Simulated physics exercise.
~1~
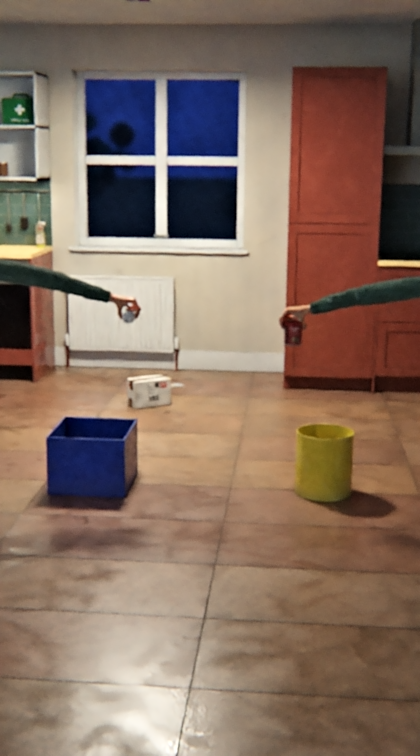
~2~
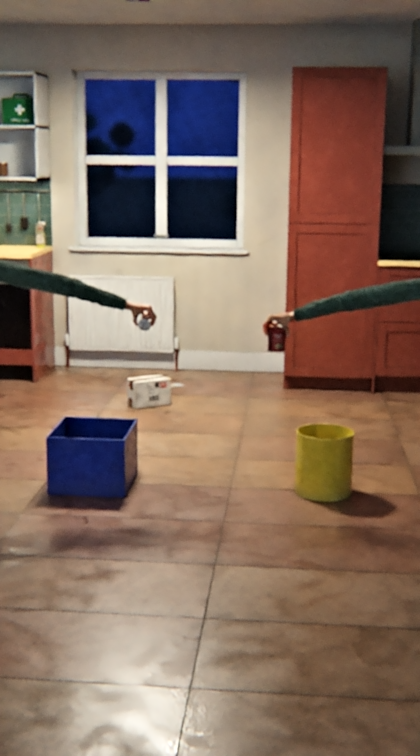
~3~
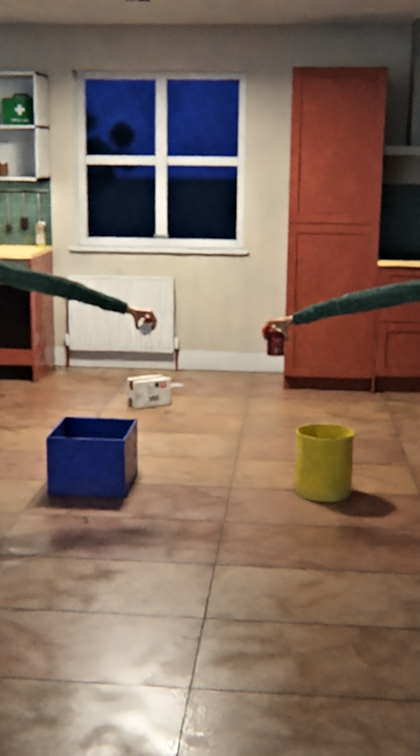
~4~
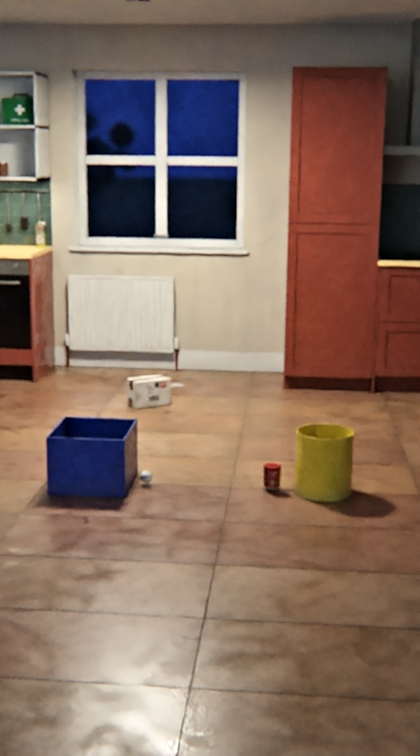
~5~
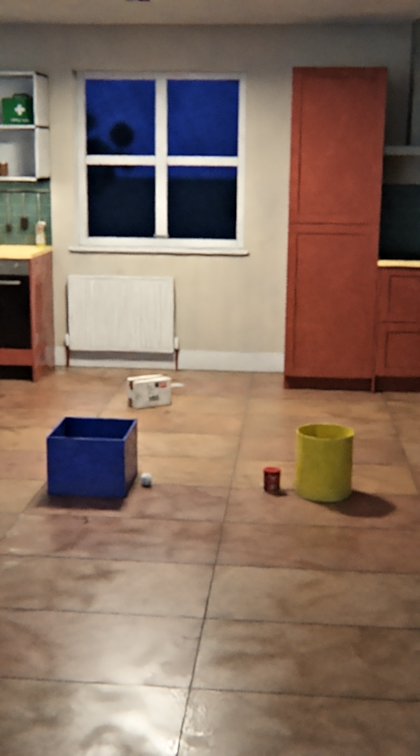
A small white onion and a red tin hang from two outstretched hands, one reaching in from each side of a kitchen with a dark window. Below them on the tiled floor stand a blue crate on the left and a yellow bucket on the right. The onion shifts right and the tin shifts left, both moving inward, and they pause there in the air. The hands then let go and withdraw, and both things drop. The onion ends on the floor just right of the crate, while the tin stands upright just left of the bucket.
